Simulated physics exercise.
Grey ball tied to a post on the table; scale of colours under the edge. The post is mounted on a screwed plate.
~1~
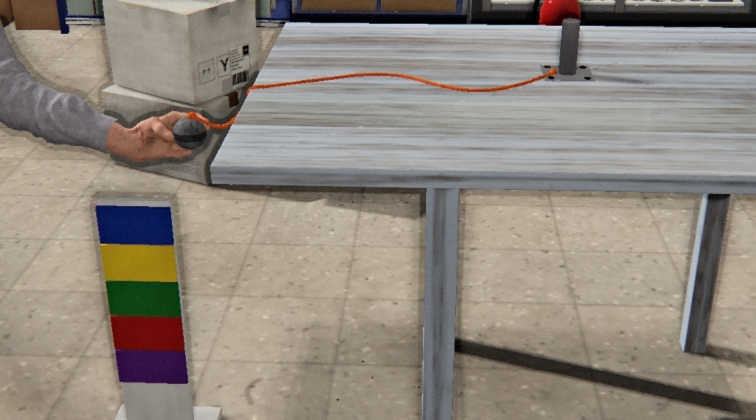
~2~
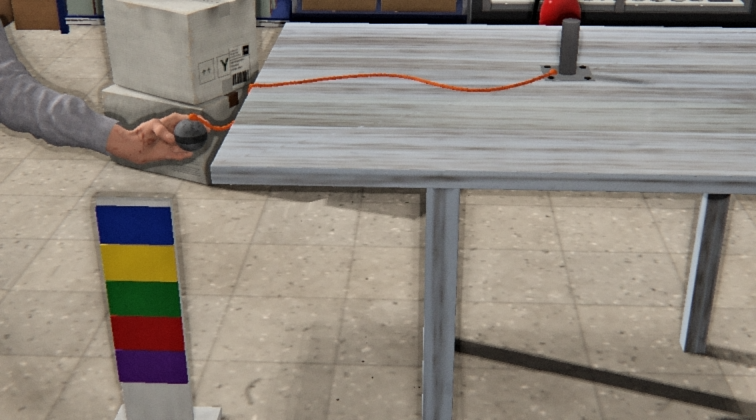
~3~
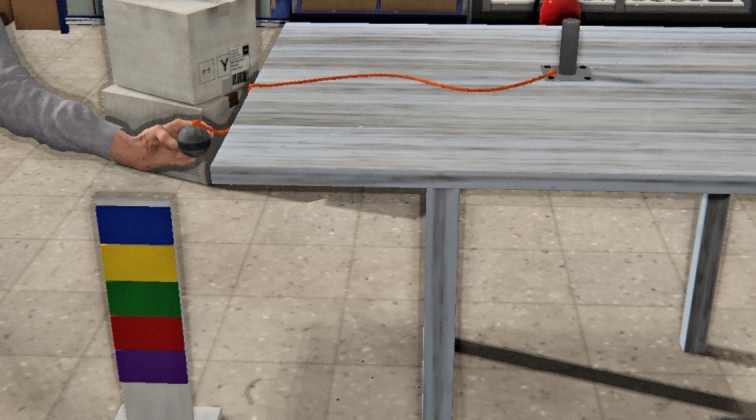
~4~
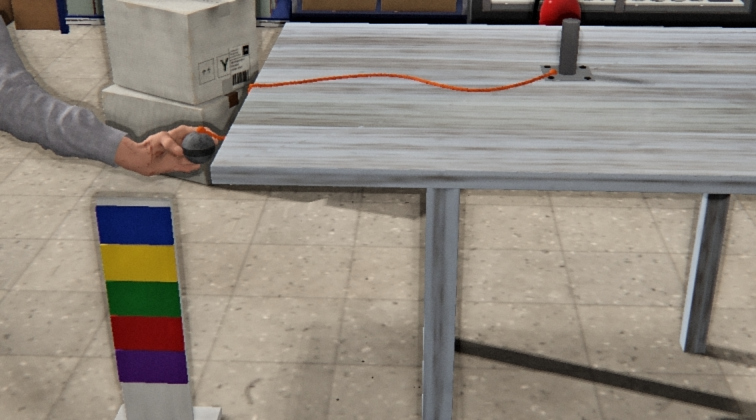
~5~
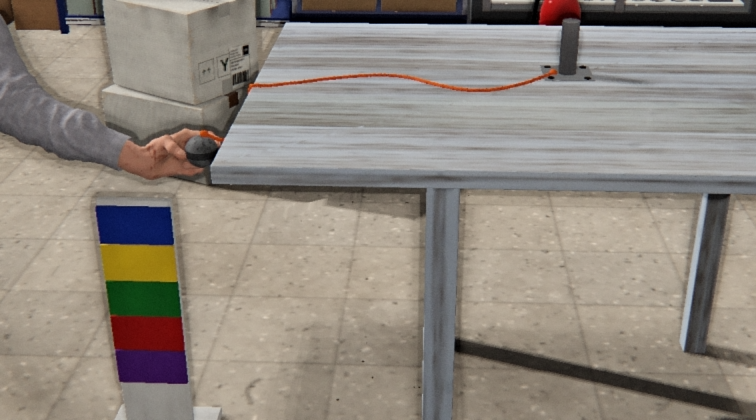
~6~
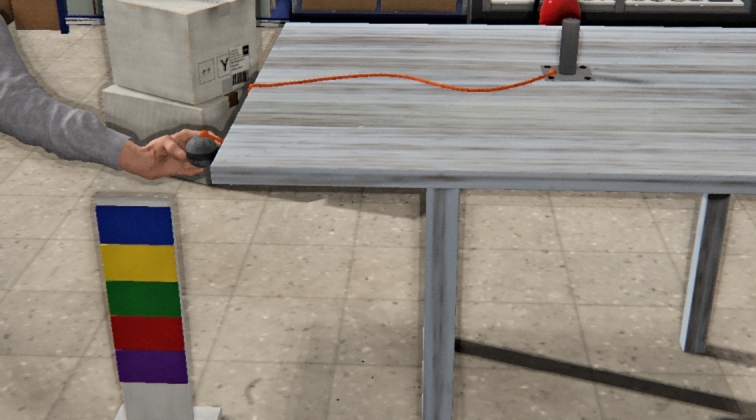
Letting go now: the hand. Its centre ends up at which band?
At the blue one.
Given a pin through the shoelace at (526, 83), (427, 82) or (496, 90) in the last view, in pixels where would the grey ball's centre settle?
For the three tries you'd see (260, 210), (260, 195) and (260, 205).
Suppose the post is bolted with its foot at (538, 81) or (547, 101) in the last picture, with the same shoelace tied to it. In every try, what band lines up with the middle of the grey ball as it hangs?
First try: Yellow; second try: Yellow.
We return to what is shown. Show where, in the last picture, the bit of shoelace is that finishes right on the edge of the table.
It sits at about (288, 84).
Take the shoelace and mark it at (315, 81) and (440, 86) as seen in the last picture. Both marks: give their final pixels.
In that view they reach (279, 82) and (416, 77).
Soon after, ball near (253, 215); level with blue.
After that, ball near (267, 212); level with blue.
In the end, ball near (262, 218); level with blue. The blue one.
